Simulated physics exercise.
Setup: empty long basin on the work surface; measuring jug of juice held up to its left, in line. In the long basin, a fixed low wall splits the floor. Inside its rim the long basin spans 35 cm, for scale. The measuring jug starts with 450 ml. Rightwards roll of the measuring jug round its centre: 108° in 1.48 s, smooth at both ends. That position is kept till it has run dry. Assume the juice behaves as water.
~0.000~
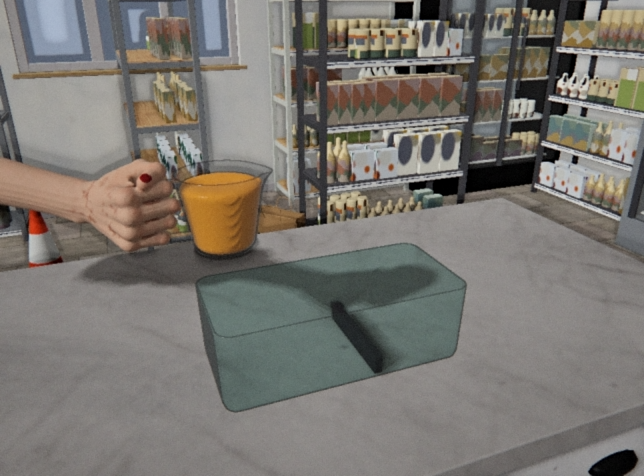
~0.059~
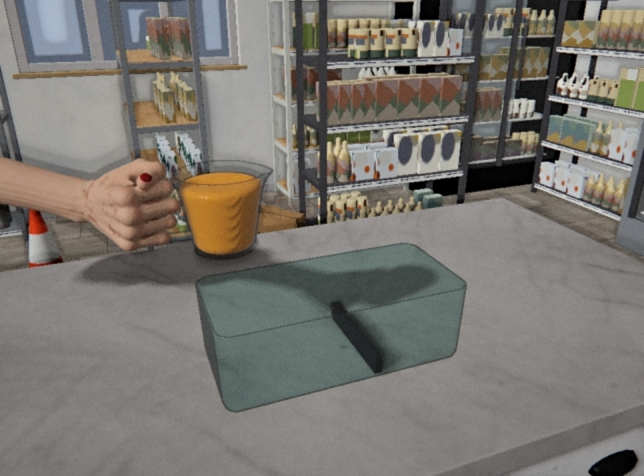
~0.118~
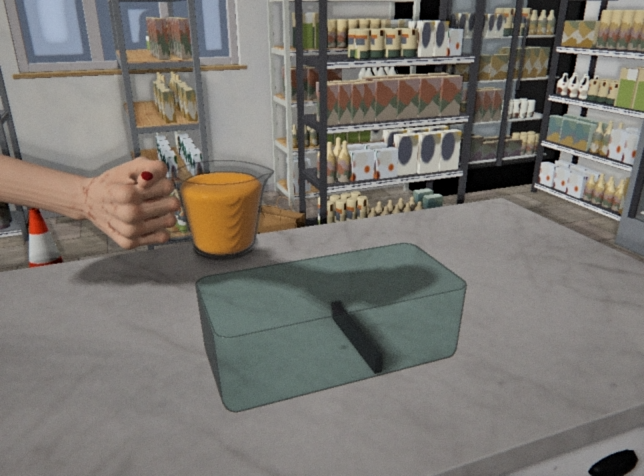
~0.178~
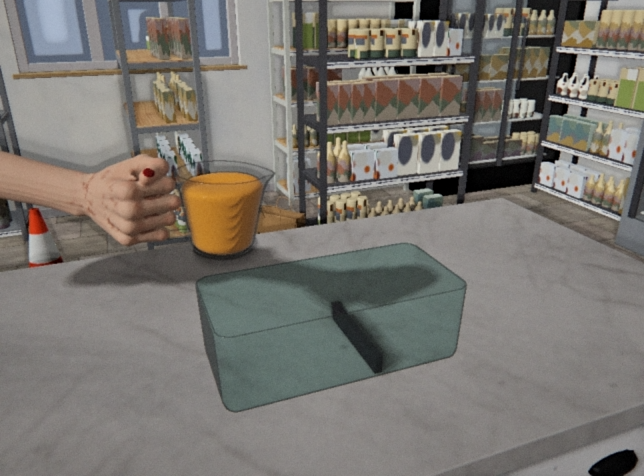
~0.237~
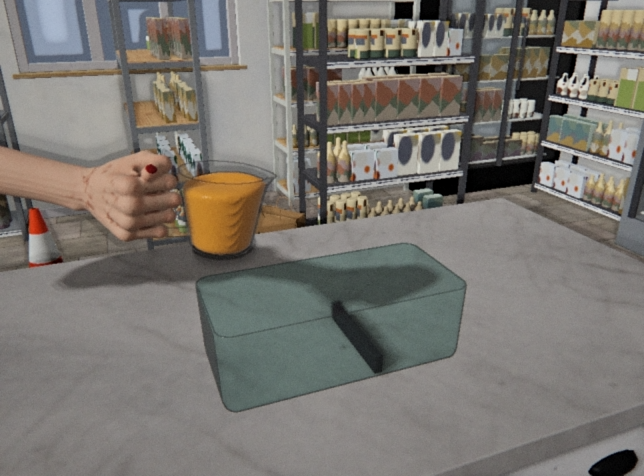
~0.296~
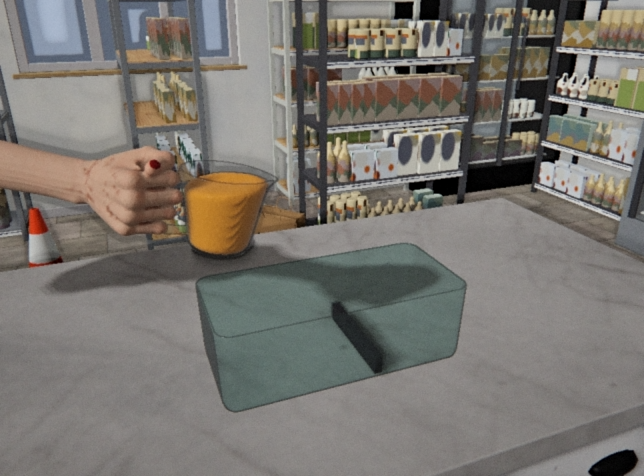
In this clip, a hand holds a clear measuring jug of orange juice above a pale countertop, to the left of an empty greenish see-through basin, then slowly tilts the jug slightly to the right while the basin stays still.
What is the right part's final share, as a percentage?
About 11 per cent.
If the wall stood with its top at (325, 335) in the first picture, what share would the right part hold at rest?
Estimate: About 55 percent.
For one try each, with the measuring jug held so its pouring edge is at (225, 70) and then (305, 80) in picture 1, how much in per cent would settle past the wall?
It comes to 10 per cent, and then 70 per cent.
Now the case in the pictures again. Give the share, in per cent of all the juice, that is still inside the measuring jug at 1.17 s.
About 12 percent.
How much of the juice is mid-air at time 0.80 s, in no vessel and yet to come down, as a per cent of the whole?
It comes to roughly 18 per cent.
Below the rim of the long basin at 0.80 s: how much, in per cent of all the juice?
Roughly 12 percent.
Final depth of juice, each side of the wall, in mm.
Roughly 12 mm on the left side and 2 mm on the right side.
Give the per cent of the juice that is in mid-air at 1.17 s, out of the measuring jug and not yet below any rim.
It comes to some 12 percent of the total.
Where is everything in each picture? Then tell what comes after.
Tilt 0°; pouring edge (272, 168); surface from (178, 187) to (260, 178); the long basin's rim runs from (204, 308) to (439, 263); the wall's top is at (356, 328), in the first frame.
Tilt 0°; pouring edge (273, 168); surface from (178, 187) to (260, 178), in the second frame.
Tilt 2°; pouring edge (273, 169); surface from (180, 187) to (260, 179), in the third frame.
Tilt 4°; pouring edge (275, 171); surface from (181, 186) to (261, 179), in the fourth frame.
Tilt 7°; pouring edge (276, 174); surface from (183, 187) to (263, 179), in the fifth frame.
Tilt 10°; pouring edge (278, 177); surface from (183, 188) to (267, 179), in the sixth frame.
After 0.80 s the tilt is 61° and 69 per cent is still to pour, 12 is left of the wall and 0 right of it.
After 1.17 s the tilt is 97° and 12 per cent is still to pour, 71 is left of the wall and 5 right of it.
After 1.56 s the tilt is 108° and 0 per cent is still to pour, 87 is left of the wall and 11 right of it.
After 1.98 s the tilt is 108° and 0 per cent is still to pour, 87 is left of the wall and 11 right of it.
In the end 87 per cent lies left of the wall, 11 right of it and 2 outside.
